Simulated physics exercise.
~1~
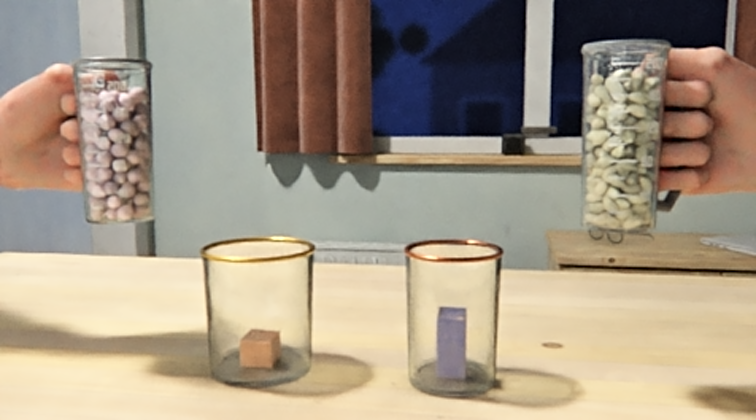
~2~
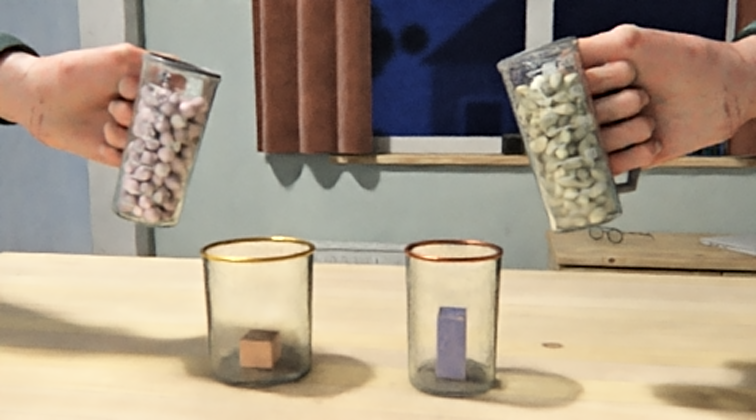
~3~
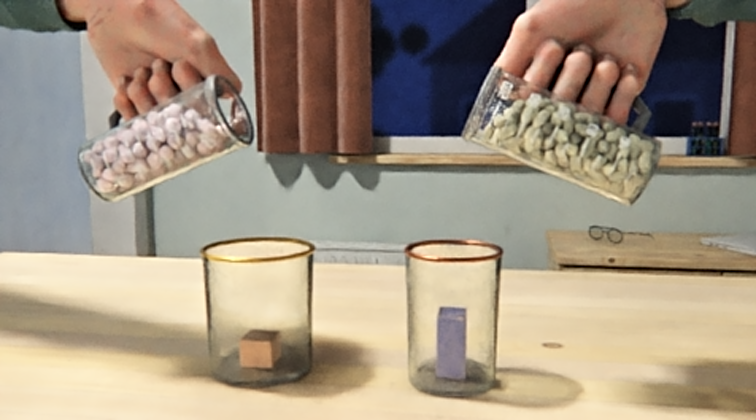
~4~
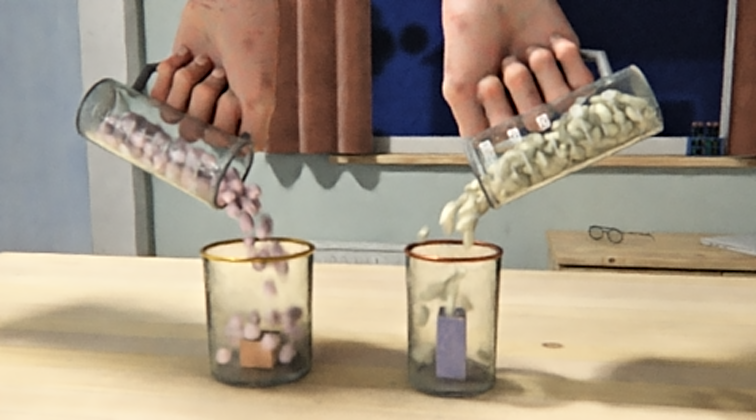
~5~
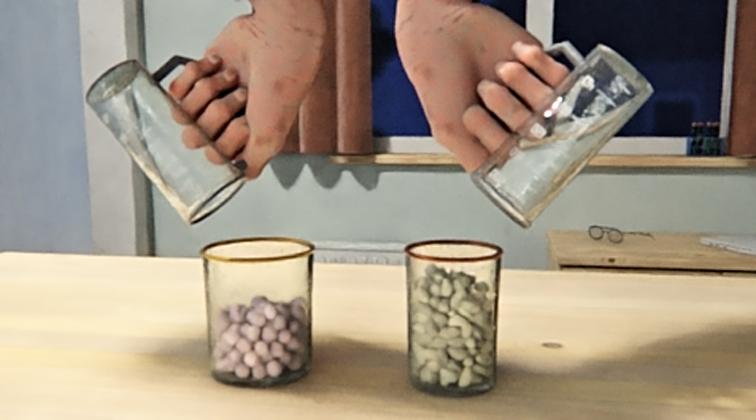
At the start, two hands hold up clear cups, one full of pinkish pieces on the left and one full of pale green pieces on the right, beside two glasses on a wooden table. A small orange block stands in the left glass and a taller purple block in the right. The hands bring the cups inward and tip them onto their sides above the glasses. The pieces begin tumbling in around the blocks. The hands tilt the cups further until both are empty, leaving the left glass about half full, the right one fuller, and both blocks hidden.
